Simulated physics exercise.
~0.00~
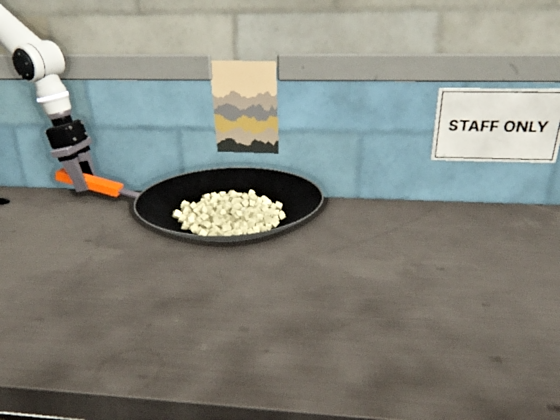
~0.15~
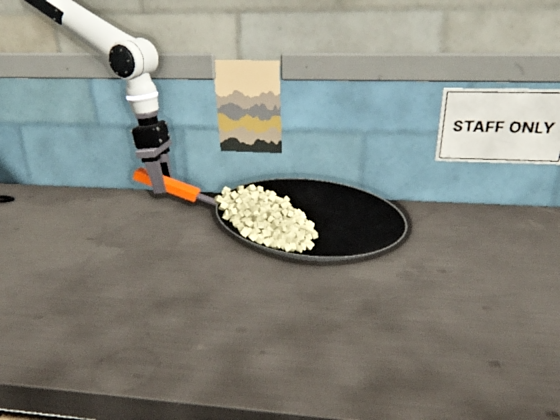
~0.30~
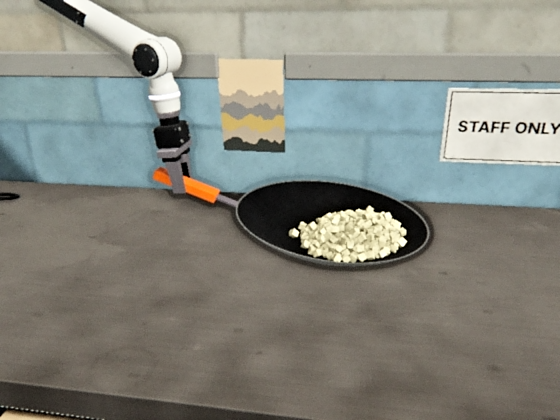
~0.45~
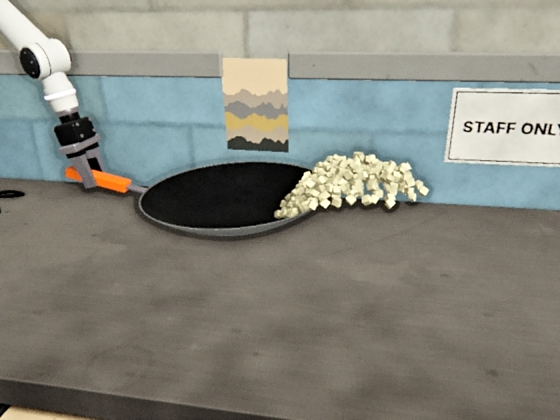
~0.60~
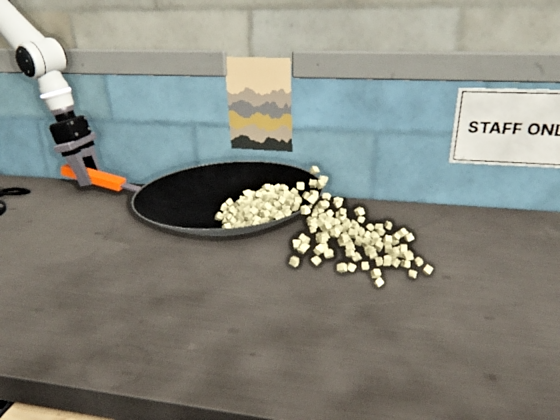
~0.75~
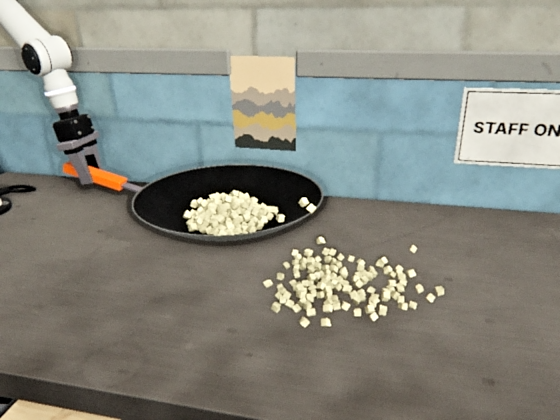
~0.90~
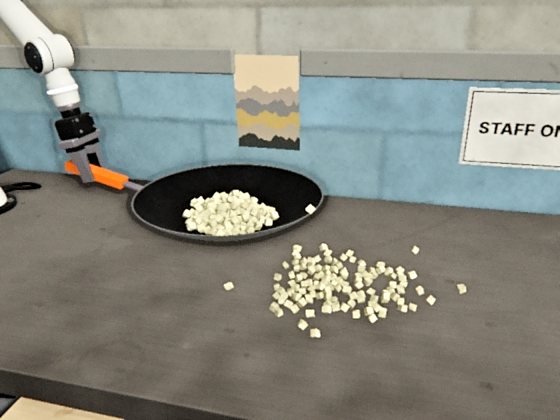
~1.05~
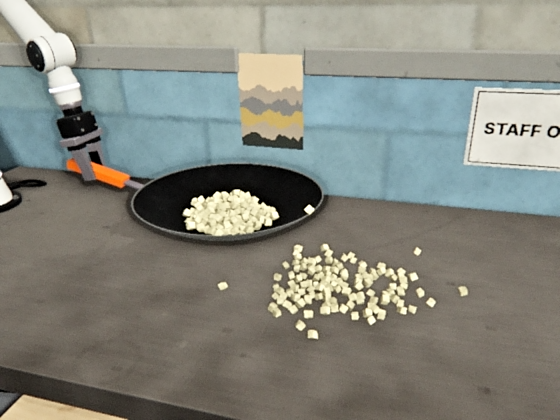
A robot arm jerks a wok right and back left, spilling many pale cubes onto the counter.
